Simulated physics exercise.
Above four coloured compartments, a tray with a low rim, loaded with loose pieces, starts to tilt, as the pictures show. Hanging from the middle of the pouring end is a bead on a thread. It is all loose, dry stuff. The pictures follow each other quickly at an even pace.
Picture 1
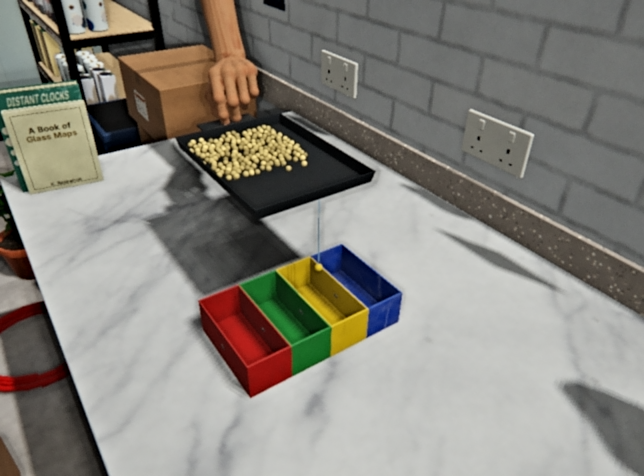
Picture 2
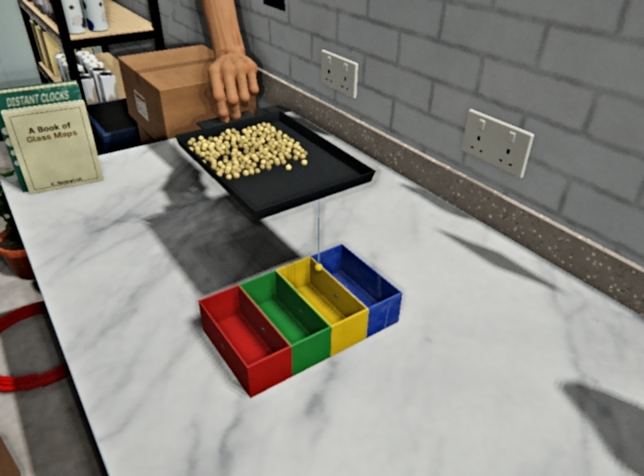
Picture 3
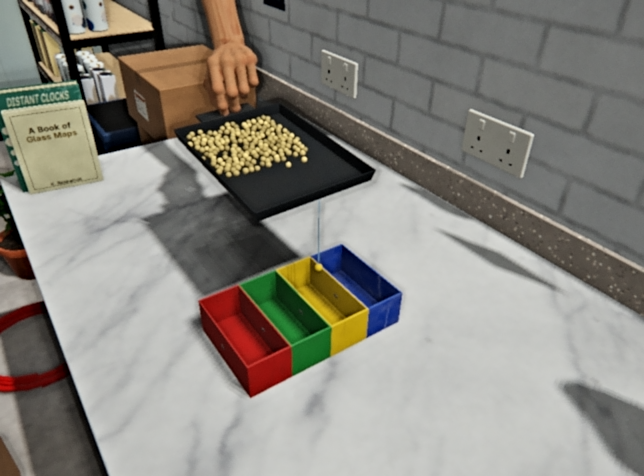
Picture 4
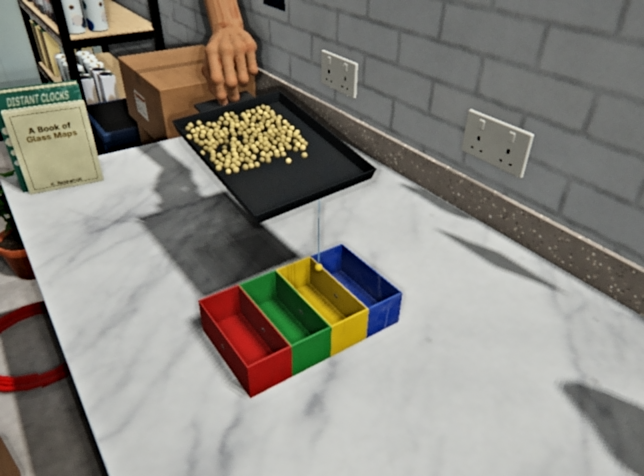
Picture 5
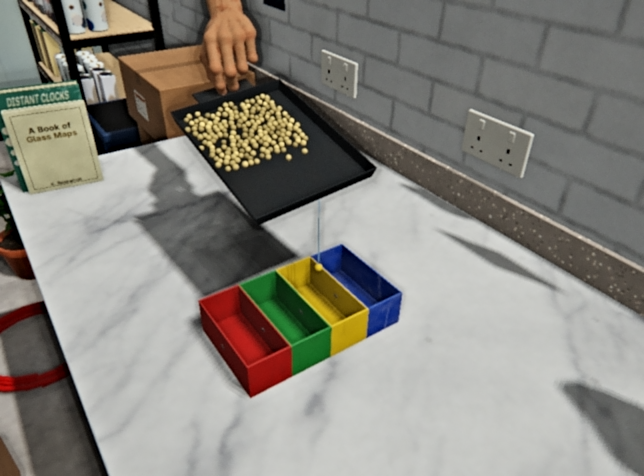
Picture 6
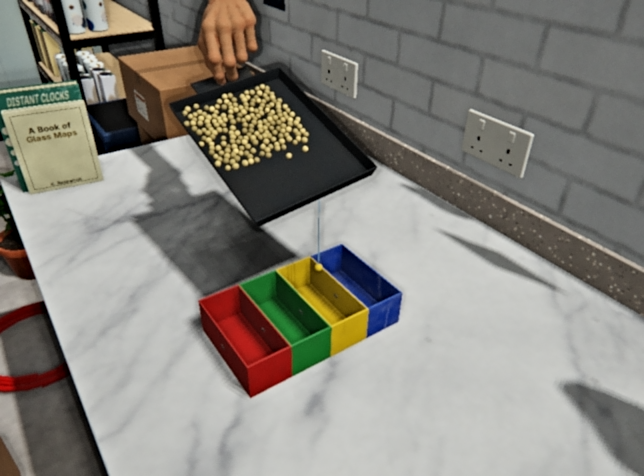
On a marble counter, a hand raised the far end of a black tray of soya beans, tilting it steadily towards four coloured compartments, its left front corner lowest, while the beans stayed bunched together.
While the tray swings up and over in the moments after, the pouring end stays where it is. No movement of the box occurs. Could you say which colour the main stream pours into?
It pours into the green cell.
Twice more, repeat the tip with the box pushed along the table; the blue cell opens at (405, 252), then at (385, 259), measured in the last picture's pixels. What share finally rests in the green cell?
I'd expect some 0 percent, and then some 10 percent.
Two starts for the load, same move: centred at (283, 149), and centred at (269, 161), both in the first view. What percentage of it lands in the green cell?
Roughly 70 % and then 80 %.
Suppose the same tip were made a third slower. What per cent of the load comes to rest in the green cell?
It would be around 80 per cent.
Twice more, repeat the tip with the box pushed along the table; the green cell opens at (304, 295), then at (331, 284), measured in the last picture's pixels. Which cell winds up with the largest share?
That red cell, then red.
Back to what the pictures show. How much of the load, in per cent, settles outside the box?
Roughly 0 percent.
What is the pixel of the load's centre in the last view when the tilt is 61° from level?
Load centre: Approx. (270, 215).
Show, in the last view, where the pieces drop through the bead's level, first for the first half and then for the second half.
I'd say close to (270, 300) at first and close to (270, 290) later on.
Soon after the last picture, tray tipped steeply; most on the tray; a small part in the green cell; a small part in the red cell; a stray few in the yellow cell; a small part falling or outside the box.
A little later, tray tipped right over; about half on the tray; about a third in the green cell; a small part in the red cell; a stray few in the yellow cell; a small part falling or outside the box.
Later still, tray tipped past a quarter turn; most in the green cell; a small part in the red cell; a small part in the yellow cell; a stray few falling or outside the box.
At rest, tray tipped past a quarter turn; most in the green cell; a small part in the red cell; a small part in the yellow cell; none in the blue cell; a stray few outside the box.
